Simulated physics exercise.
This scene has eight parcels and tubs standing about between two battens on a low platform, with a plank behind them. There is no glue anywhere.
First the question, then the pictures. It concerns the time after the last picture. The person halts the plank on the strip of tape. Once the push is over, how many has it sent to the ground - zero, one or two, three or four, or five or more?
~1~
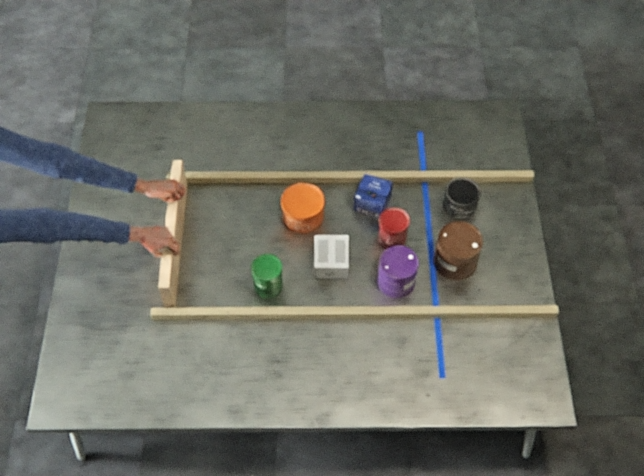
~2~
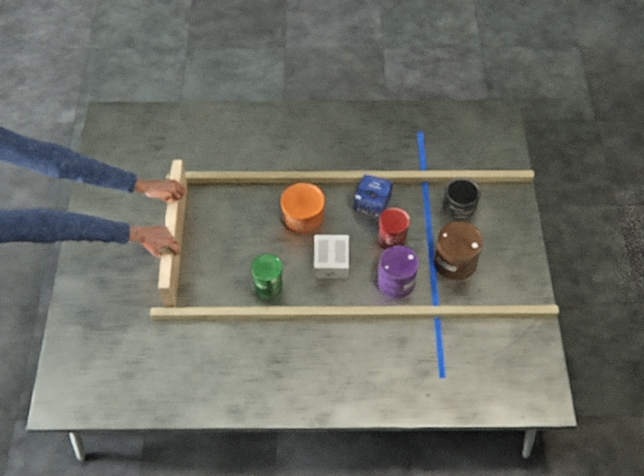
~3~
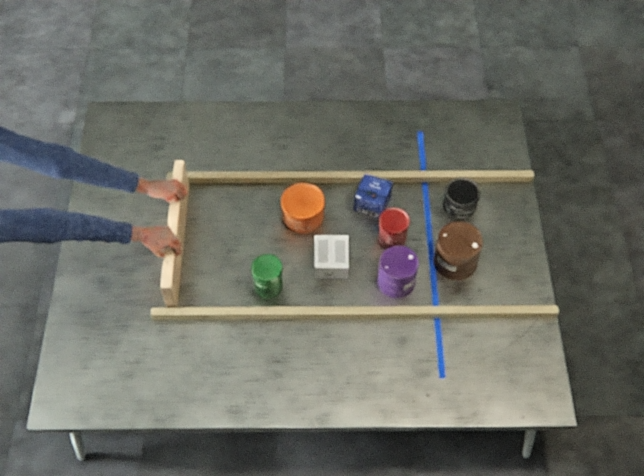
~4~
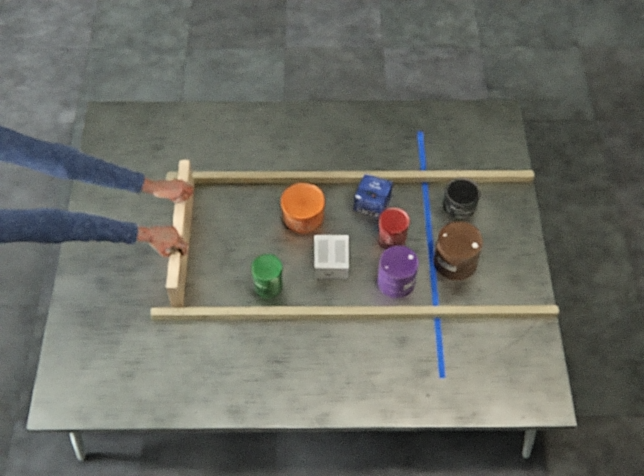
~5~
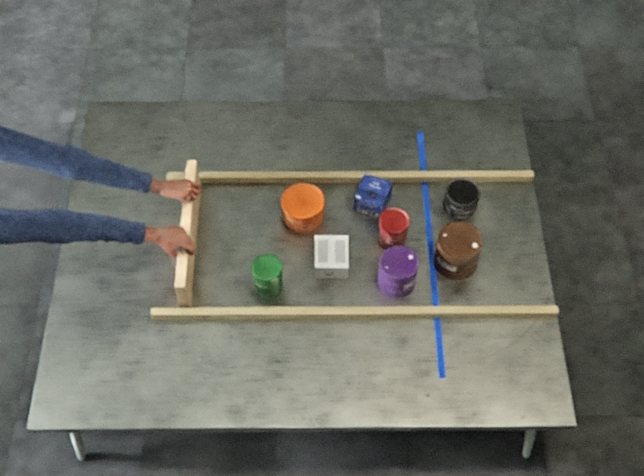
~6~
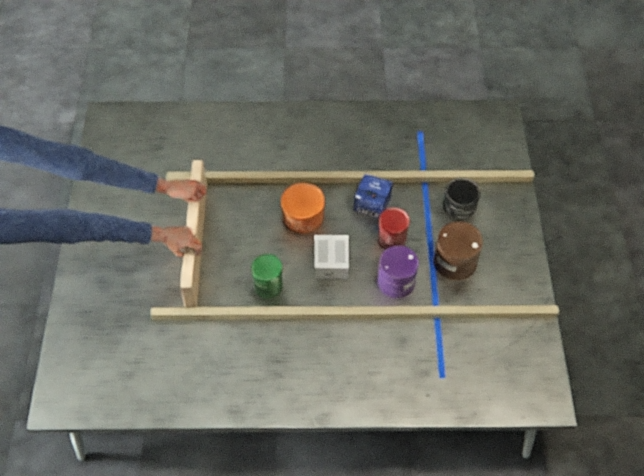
The ones going over the edge come to none at all, I'd say.
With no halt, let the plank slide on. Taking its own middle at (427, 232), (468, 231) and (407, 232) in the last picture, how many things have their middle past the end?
Taking the places in turn, the counts are 0, 1 and 0.
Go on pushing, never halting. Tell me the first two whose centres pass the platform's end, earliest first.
The black pail goes first and the brown canister follows.
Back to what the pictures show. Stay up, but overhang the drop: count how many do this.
The number overhanging is 0.
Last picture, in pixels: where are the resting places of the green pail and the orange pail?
The one named first is at (451, 283), the next at (450, 208).
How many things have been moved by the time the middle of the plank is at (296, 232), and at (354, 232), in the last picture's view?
One spot: 3. Other spot: 6.
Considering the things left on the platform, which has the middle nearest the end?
The one is the black pail.
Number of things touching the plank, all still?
Result: 3 in all.
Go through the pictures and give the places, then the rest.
The first picture shows black pail (461, 198); brown canister (458, 251); purple canister (398, 272); plank (174, 233); tape (430, 244).
The second picture shows brown canister (458, 251); green pail (268, 277).
The third picture shows purple canister (398, 272); blue box (373, 196).
The fourth picture shows black pail (461, 198); white tote (332, 258).
The fifth picture shows brown canister (458, 251); plank (189, 233).
The sixth picture shows black pail (461, 198); brown canister (458, 251); purple canister (398, 272); plank (195, 233); tape (430, 244).
Early on, none off yet; black pail at rest near (461, 198); brown canister at rest near (458, 251); purple canister at rest near (398, 272).
Finally, the number that fall off is zero.
